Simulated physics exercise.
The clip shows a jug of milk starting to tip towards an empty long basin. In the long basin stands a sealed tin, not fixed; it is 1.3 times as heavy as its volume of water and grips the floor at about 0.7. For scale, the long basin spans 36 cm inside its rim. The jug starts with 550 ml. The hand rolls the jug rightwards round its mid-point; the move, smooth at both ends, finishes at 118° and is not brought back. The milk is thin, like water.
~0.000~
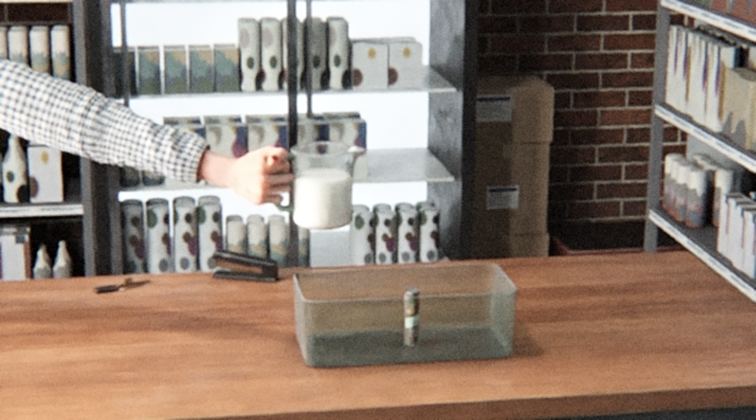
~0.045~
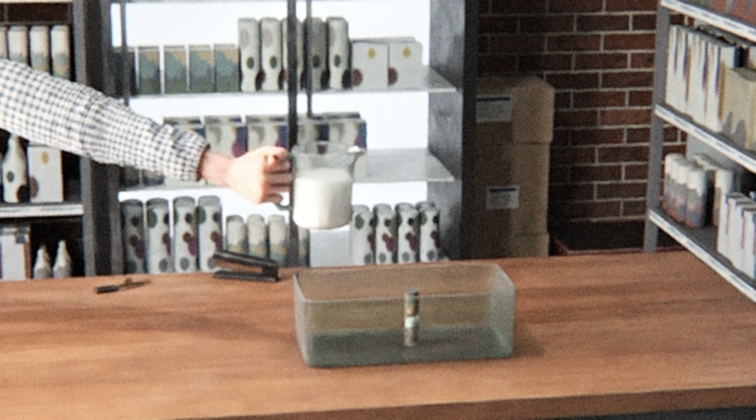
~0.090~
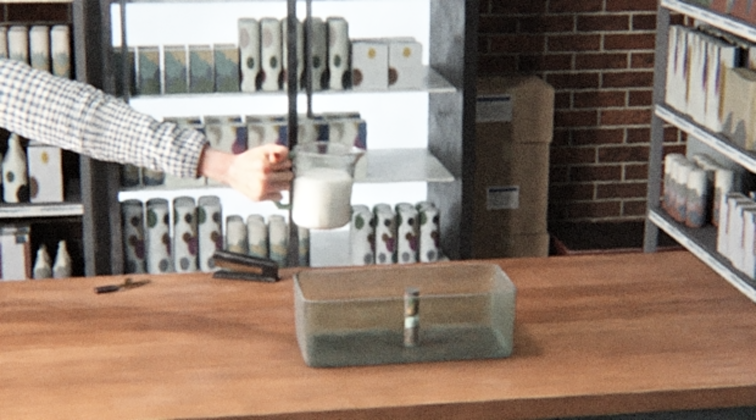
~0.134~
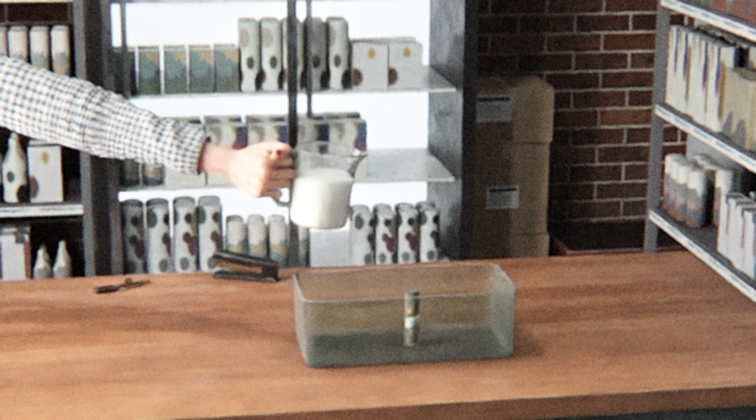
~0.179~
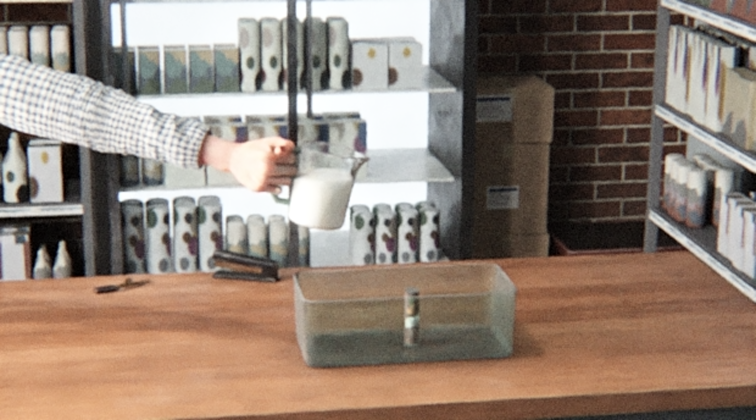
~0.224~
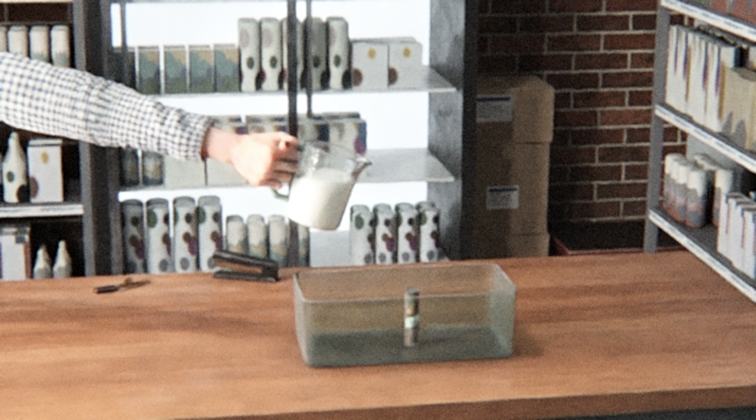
A hand held a glass jug of milk above a long, clear basin with a small tin standing in it, then slowly tilted the jug a little to the right, the milk staying inside.
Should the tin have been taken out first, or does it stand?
It falls.
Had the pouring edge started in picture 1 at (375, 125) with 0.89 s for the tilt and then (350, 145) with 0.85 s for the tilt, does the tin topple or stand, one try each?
First it goes over; then it keeps standing.
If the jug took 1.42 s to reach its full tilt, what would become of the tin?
Then it falls.
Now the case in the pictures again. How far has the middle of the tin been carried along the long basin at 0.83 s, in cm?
Some 4 cm.
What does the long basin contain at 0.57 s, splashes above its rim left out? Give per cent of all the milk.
Some 1 per cent.
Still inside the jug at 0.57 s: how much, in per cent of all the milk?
Some 82 per cent.
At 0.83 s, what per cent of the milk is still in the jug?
About 16 per cent.
Then, 0.57 s in, the tilt is 85° and 82 per cent is still to pour; the tin stands where it began.
Then, 0.83 s in, the tilt is 117° and 16 per cent is still to pour; the tin stands 4 cm from where it began.
Then, 1.10 s in, the tilt is 118° and 0 per cent is still to pour; the tin lies on its side.
Then, 1.39 s in, the tilt is 118° and 0 per cent is still to pour; the tin lies on its side.
Finally, the tin lies on its side.
